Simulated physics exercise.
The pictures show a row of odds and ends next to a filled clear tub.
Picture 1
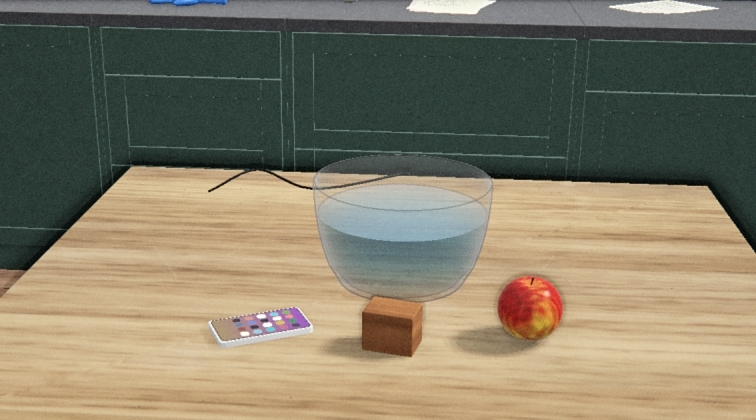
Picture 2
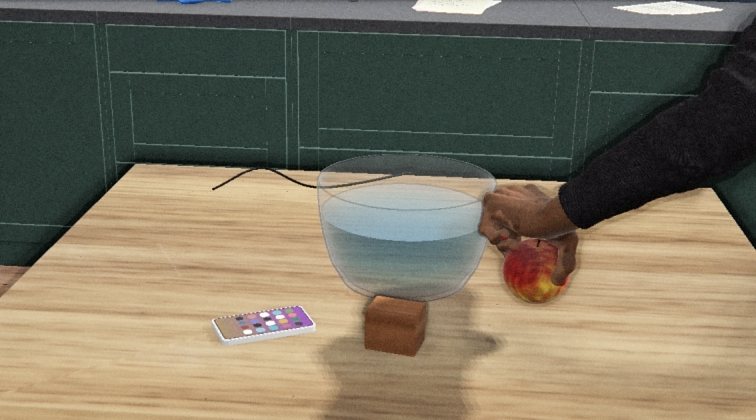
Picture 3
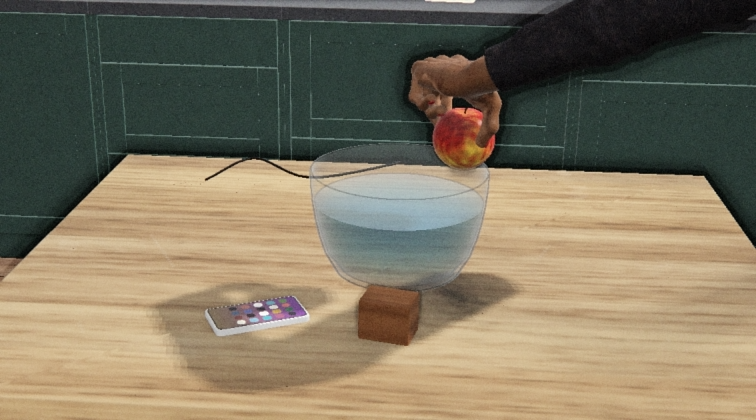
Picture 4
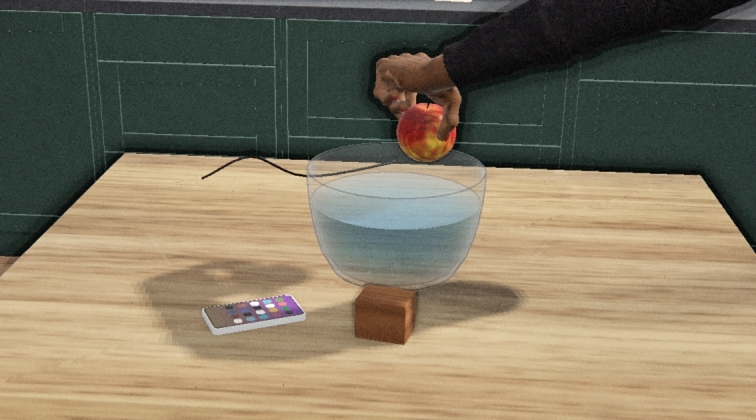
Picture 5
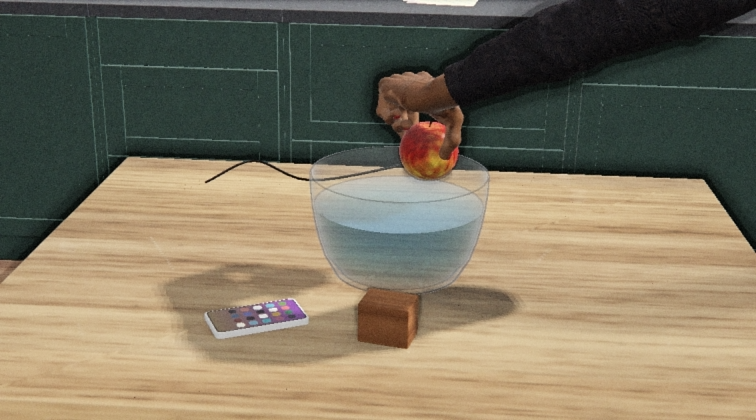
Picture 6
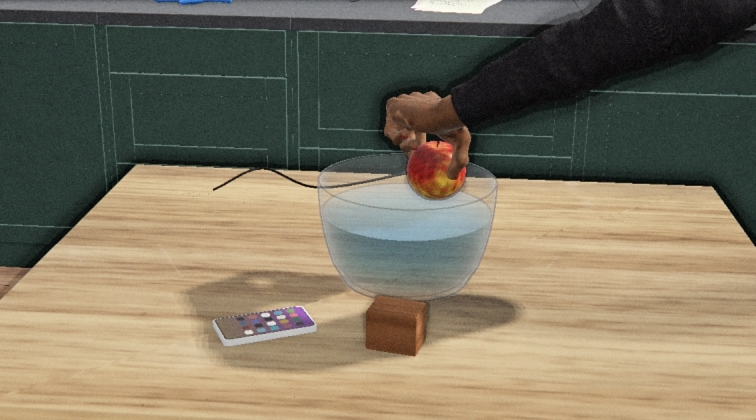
We see a phone, a wooden block and an apple before a clear tub of water on a wooden table. A hand picks up the apple, carries it left above the tub and lowers it to just over the water.
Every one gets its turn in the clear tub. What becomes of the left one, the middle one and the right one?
From the left: It ends on the bottom, it bobs on top, it bobs on top.
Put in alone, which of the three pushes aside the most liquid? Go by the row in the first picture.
It is the one on the right.
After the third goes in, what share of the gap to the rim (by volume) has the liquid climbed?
Some 20 per cent.
A moment on, the apple stays afloat.
Further on, the wooden block stays afloat.
When it is over, the phone drops to the bottom; afloat, wooden block and apple.
